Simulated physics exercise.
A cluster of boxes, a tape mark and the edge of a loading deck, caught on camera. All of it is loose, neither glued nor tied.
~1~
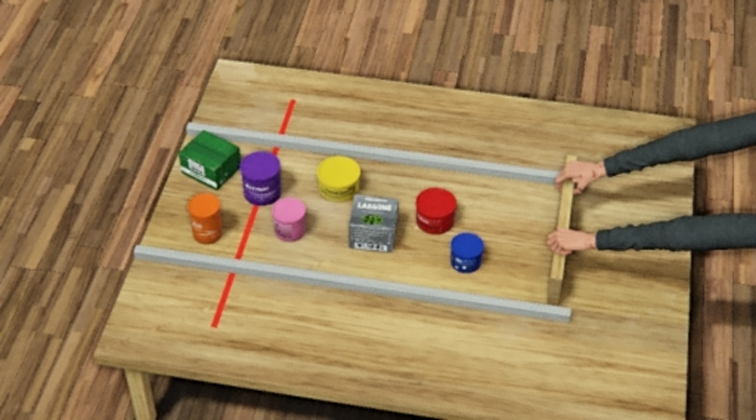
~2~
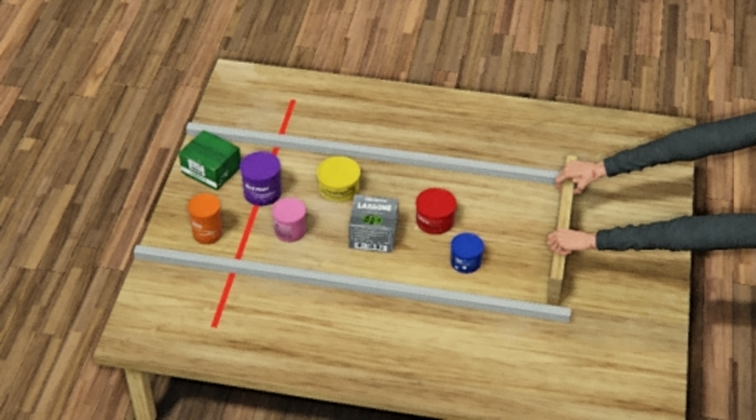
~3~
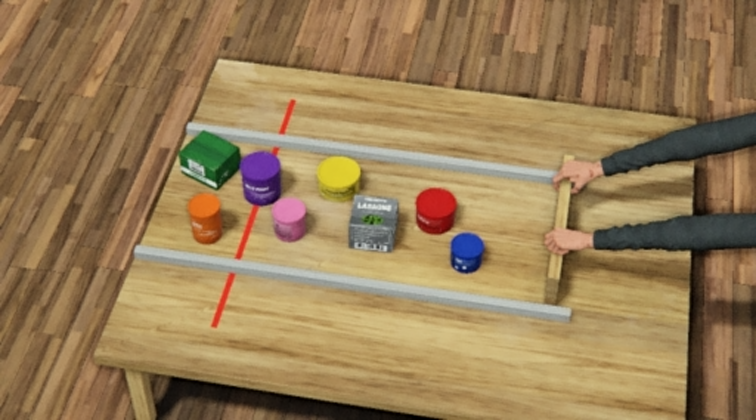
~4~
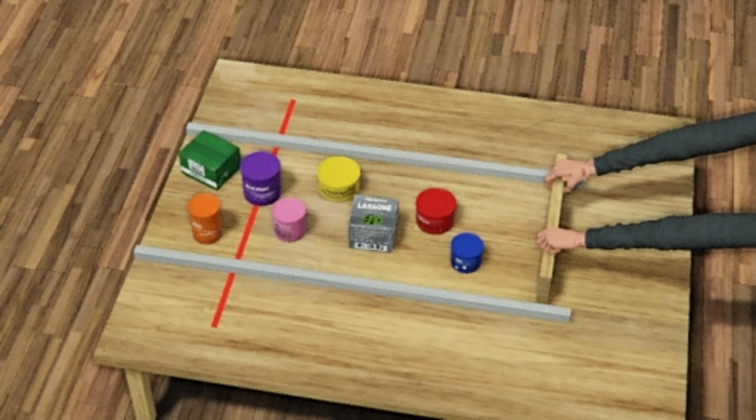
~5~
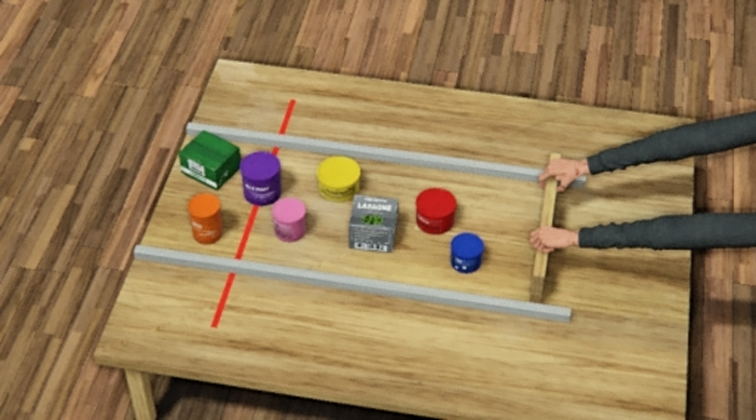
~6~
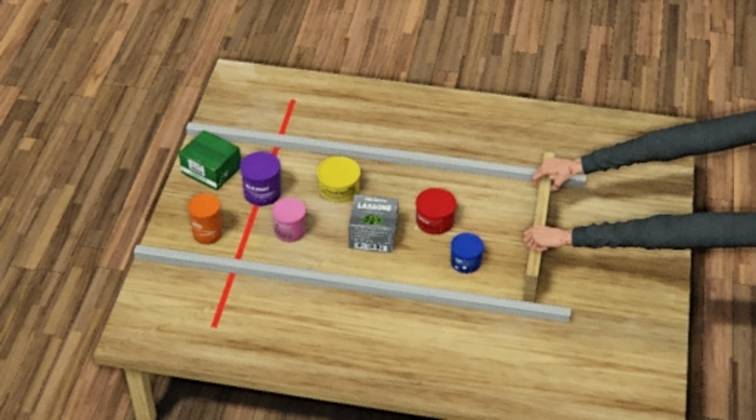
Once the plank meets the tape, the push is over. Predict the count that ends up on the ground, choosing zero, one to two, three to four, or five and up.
You'd find the ones that came down come in at none here.
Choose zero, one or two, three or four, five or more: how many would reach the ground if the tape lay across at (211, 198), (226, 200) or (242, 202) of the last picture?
Going one by one, the answers are three to four, just one or two and one to two.
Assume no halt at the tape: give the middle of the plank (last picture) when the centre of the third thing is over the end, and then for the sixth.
I'd say close to (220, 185), and after that close to (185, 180).
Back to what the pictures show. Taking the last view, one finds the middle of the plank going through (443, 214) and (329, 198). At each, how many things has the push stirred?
One spot: 2. Other spot: 5.
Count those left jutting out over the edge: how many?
It totals 1.
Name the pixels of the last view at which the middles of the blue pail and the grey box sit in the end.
Result: One about (224, 242), other about (215, 209).
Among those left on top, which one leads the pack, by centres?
That's the green parcel.
A little later, none off yet; green parcel at rest near (210, 160); orange pail at rest near (206, 220); purple pail at rest near (261, 179).
When it is over, the number that fall off is zero.
